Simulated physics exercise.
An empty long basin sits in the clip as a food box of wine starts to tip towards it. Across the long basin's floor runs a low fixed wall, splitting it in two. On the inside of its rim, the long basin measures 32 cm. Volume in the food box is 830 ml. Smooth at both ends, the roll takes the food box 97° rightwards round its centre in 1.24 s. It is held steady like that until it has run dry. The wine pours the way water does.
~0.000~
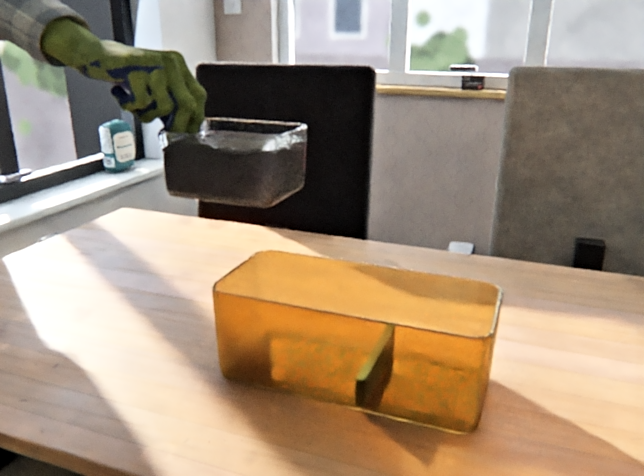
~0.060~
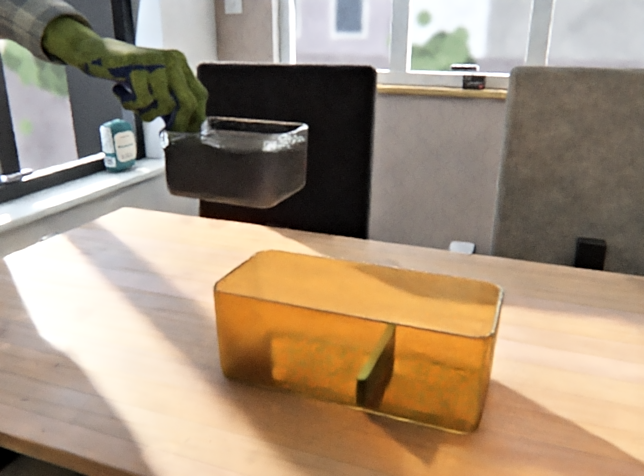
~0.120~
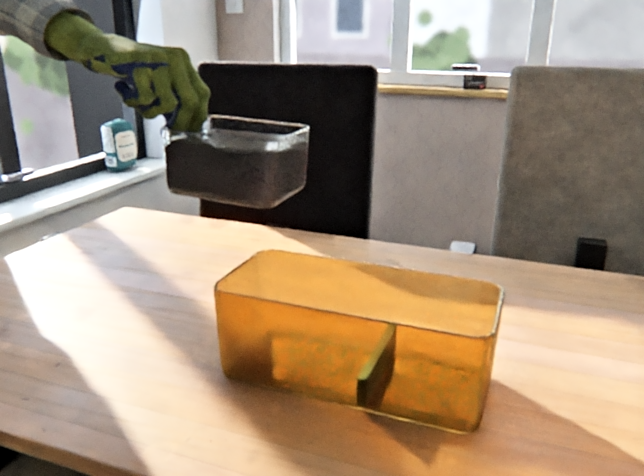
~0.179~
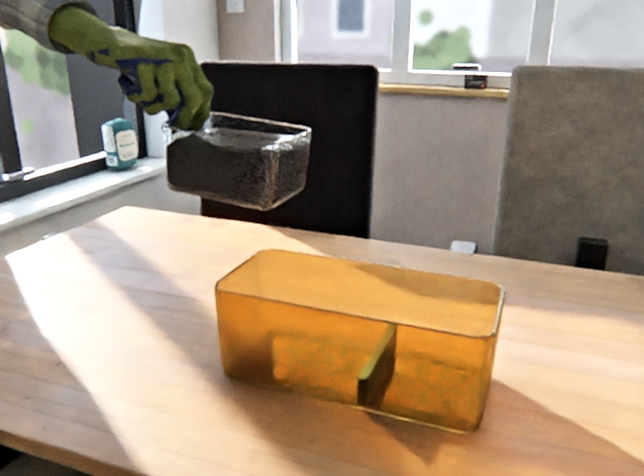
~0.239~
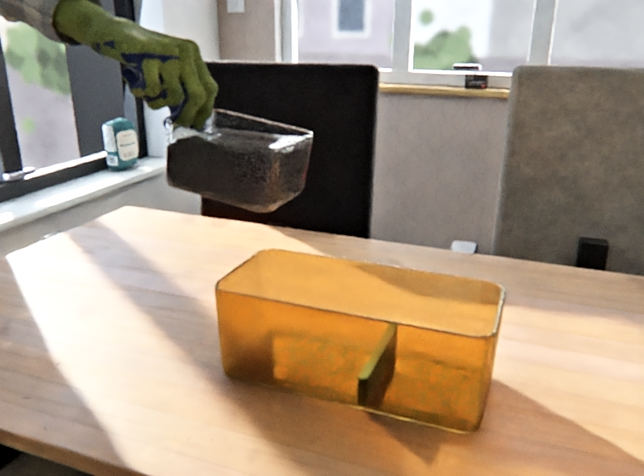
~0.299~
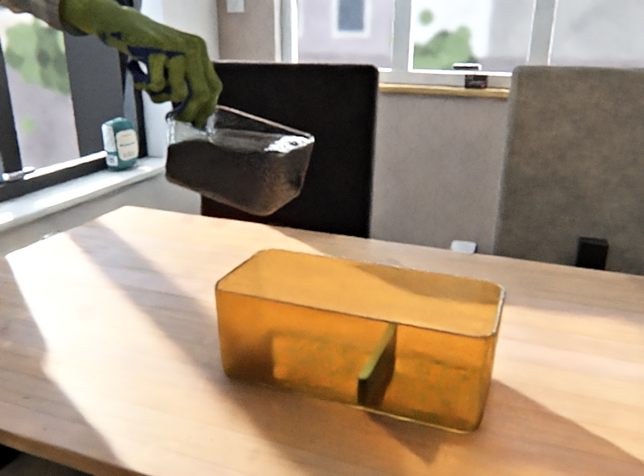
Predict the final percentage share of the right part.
Right part: About 17 %.
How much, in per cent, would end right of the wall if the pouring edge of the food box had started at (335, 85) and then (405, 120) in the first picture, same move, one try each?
Try 1: Approx. 60 %; try 2: Approx. 65 %.
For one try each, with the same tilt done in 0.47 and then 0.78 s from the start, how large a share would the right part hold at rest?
I'd expect close to 20 per cent and then close to 15 per cent.
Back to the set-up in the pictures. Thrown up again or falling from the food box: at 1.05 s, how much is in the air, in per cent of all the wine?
Estimated airborne part: Roughly 7 per cent.
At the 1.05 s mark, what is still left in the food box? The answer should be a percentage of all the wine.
Near 14 percent, more or less.
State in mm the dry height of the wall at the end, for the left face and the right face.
It's around 8 mm on the left side and around 28 mm on the right side.
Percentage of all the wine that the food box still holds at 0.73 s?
About 52 percent.
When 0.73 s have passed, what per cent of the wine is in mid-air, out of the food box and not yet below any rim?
Roughly 32 percent.
Then, 0.73 s in, the tilt is 62° and 52 per cent is still to pour, 16 is left of the wall and 0 right of it.
Then, 1.05 s in, the tilt is 91° and 13 per cent is still to pour, 71 is left of the wall and 8 right of it.
Then, 1.38 s in, the tilt is 97° and 2 per cent is still to pour, 83 is left of the wall and 12 right of it.
Then, 1.74 s in, the tilt is 97° and 0 per cent is still to pour, 80 is left of the wall and 17 right of it.
Finally, 80 per cent lies left of the wall, 17 right of it and 2 outside.
